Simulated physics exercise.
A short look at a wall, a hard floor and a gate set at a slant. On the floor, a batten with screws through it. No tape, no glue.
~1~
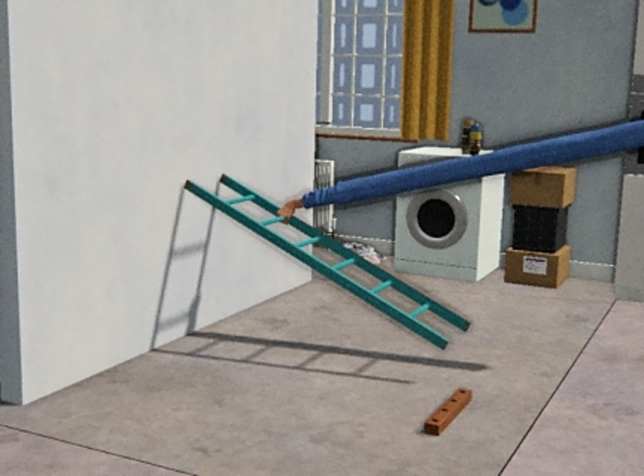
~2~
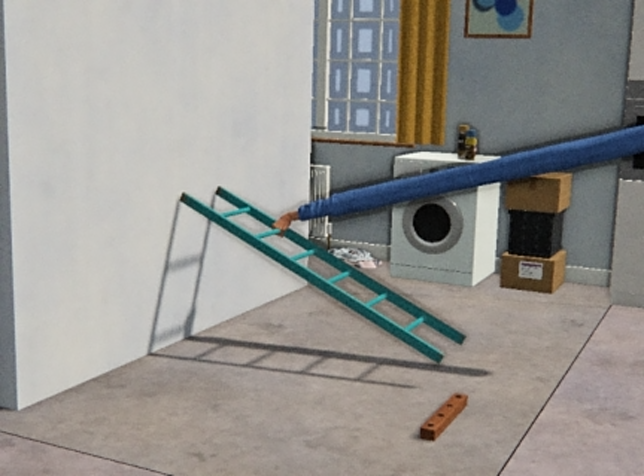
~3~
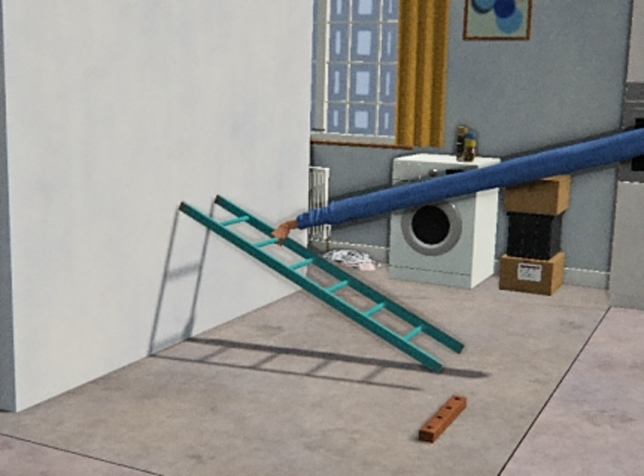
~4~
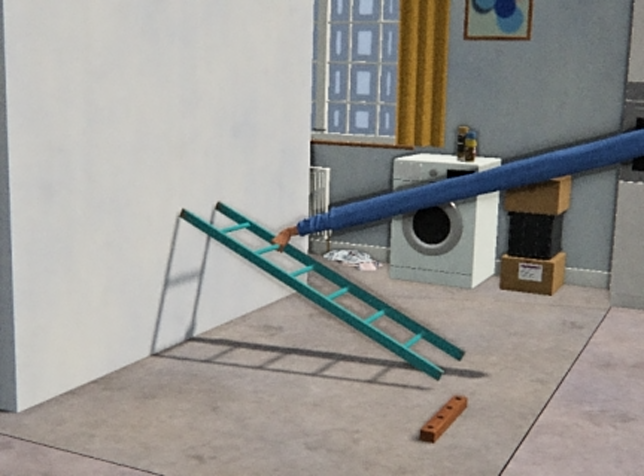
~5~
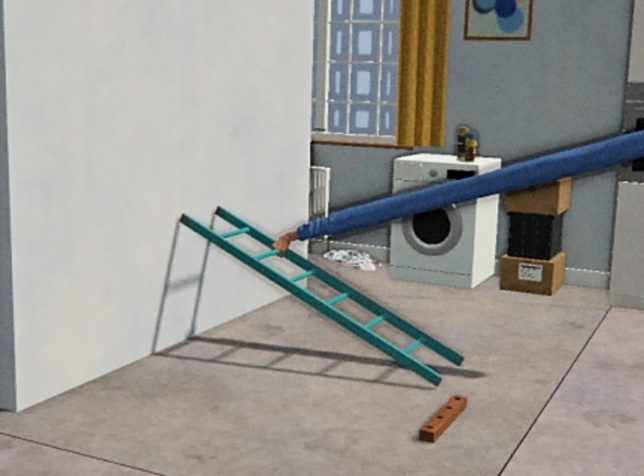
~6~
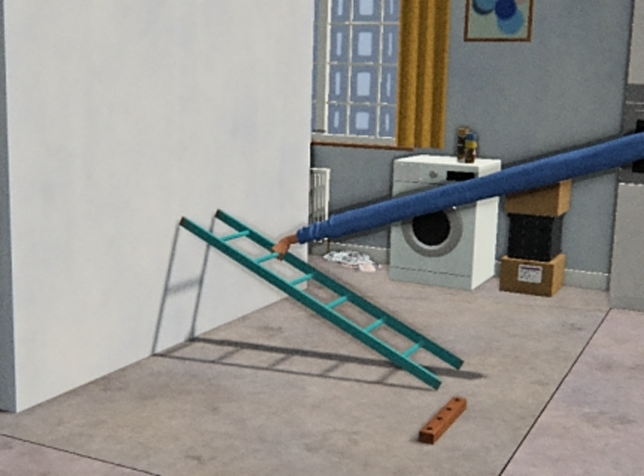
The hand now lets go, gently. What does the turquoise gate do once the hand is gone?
As it turns out, the turquoise gate slips down.
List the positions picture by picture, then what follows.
The first picture shows still on the way; turquoise gate (324, 254); batten (449, 411).
The second picture shows still on the way; turquoise gate (320, 267); batten (445, 416).
The third picture shows still on the way; turquoise gate (318, 276); batten (444, 418).
The fourth picture shows still on the way; turquoise gate (319, 283); batten (445, 418).
The fifth picture shows still on the way; turquoise gate (319, 288); batten (444, 418).
The sixth picture shows in place, still held; turquoise gate (318, 291); batten (444, 419).
Then, 0.24 s later than the last frame, turquoise gate tilted by 8° near (324, 311).
Then, 0.34 s later than the last frame, turquoise gate tilted by 18° near (331, 338).
When it is over, the turquoise gate gives way at the feet, near (335, 355).
